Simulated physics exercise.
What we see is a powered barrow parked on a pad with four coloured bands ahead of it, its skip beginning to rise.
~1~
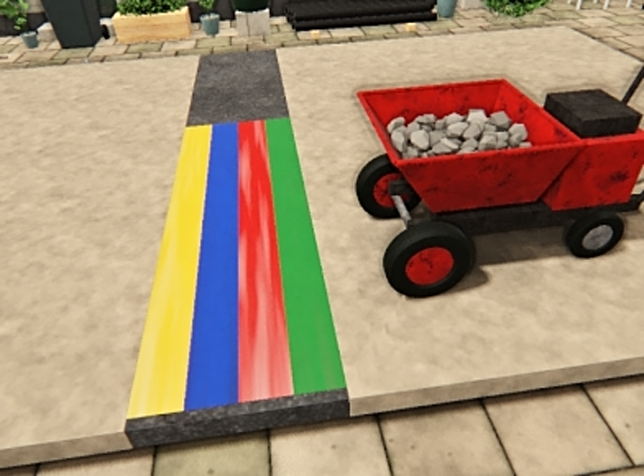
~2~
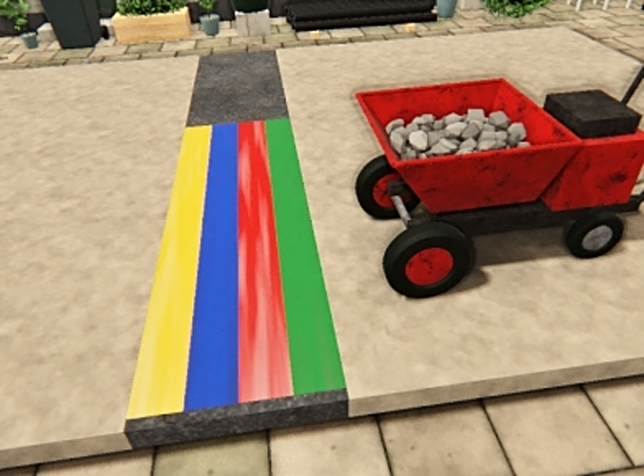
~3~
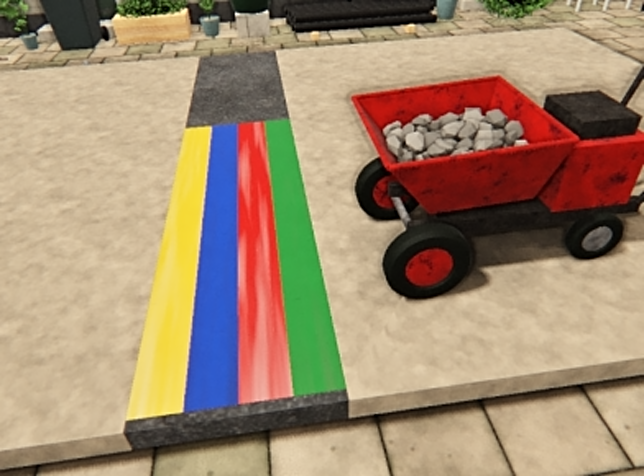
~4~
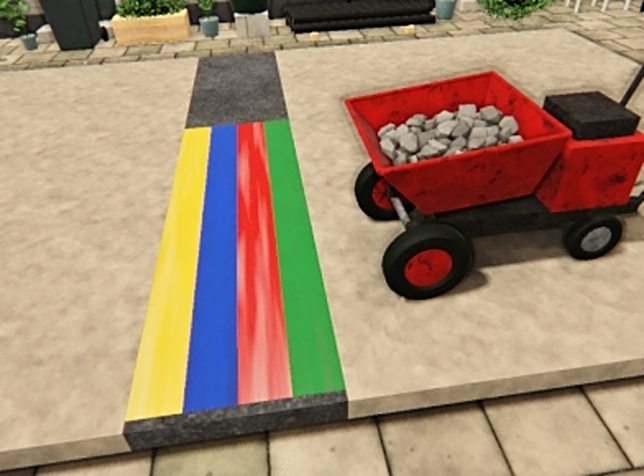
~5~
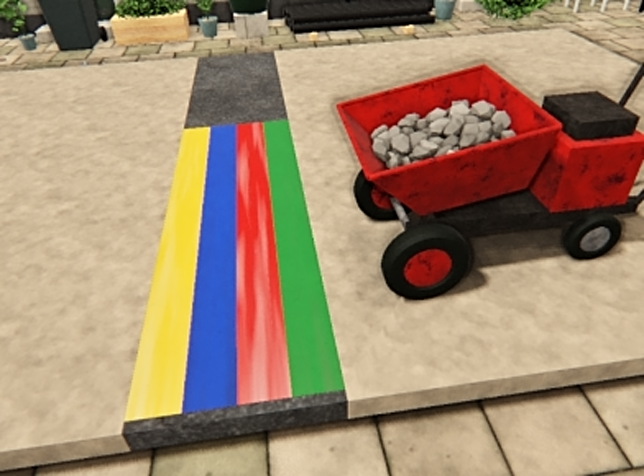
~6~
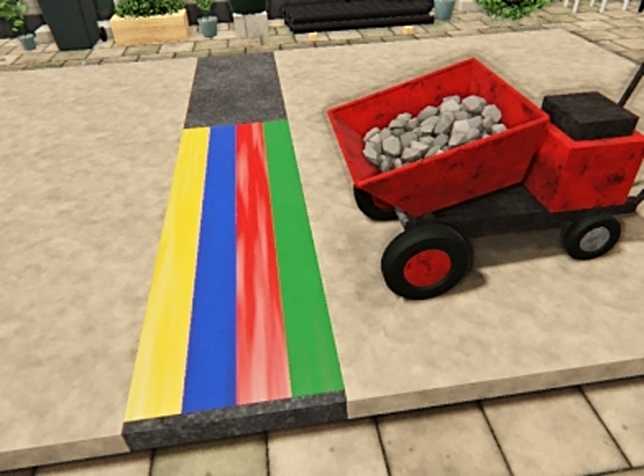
The red skip of a small parked barrow, loaded with grey broken stones, sat level at first, then gradually tilted down to the left toward yellow, blue, red and green strips on the pad.
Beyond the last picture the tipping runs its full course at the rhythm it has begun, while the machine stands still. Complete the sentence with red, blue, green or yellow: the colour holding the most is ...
The colour holding the most is red.
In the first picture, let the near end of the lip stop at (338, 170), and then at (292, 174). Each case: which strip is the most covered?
For the first spot it is the blue strip, for the second that yellow strip.
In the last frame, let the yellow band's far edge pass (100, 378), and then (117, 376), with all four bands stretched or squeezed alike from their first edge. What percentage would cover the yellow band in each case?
In turn, 0 and 10 in a hundred.
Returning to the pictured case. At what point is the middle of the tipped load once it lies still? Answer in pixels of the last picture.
Centre at rest, last view: Approx. (254, 263).
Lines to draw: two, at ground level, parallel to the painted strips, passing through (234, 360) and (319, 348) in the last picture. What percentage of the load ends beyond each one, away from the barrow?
Around 30 per cent for the first, and 80 per cent for the second.
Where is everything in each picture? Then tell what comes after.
Lip of the skip at (396, 164), level; top of the load at (473, 133), broken stones; green strip at (313, 342); red strip at (264, 348); blue strip at (214, 355); yellow strip at (163, 361), in the first frame.
Lip of the skip at (394, 165), level; top of the load at (472, 133), in the second frame.
Lip of the skip at (389, 168), tipped barely; top of the load at (468, 133), in the third frame.
Lip of the skip at (380, 172), tipped a little; top of the load at (478, 138), in the fourth frame.
Lip of the skip at (370, 178), tipped a little; top of the load at (471, 134), in the fifth frame.
Lip of the skip at (358, 185), tipped clearly; top of the load at (461, 131); green strip at (311, 344); red strip at (262, 350); blue strip at (211, 357); yellow strip at (160, 364), in the sixth frame.
Soon, skip tipped steeply; all in the skip.
A while on, skip tipped right over; most in the skip; a stray few over the green strip; a small part over the red strip.
Towards the end, skip tipped right over; about a quarter in the skip; a small part over the green strip; about a third over the red strip; about a quarter over the blue strip; a stray few over the yellow strip; a stray few off the paint.
Finally, skip tipped right over; about a quarter in the skip; about a quarter over the green strip; about a third over the red strip; about a quarter over the blue strip; a small part over the yellow strip; a stray few off the paint.
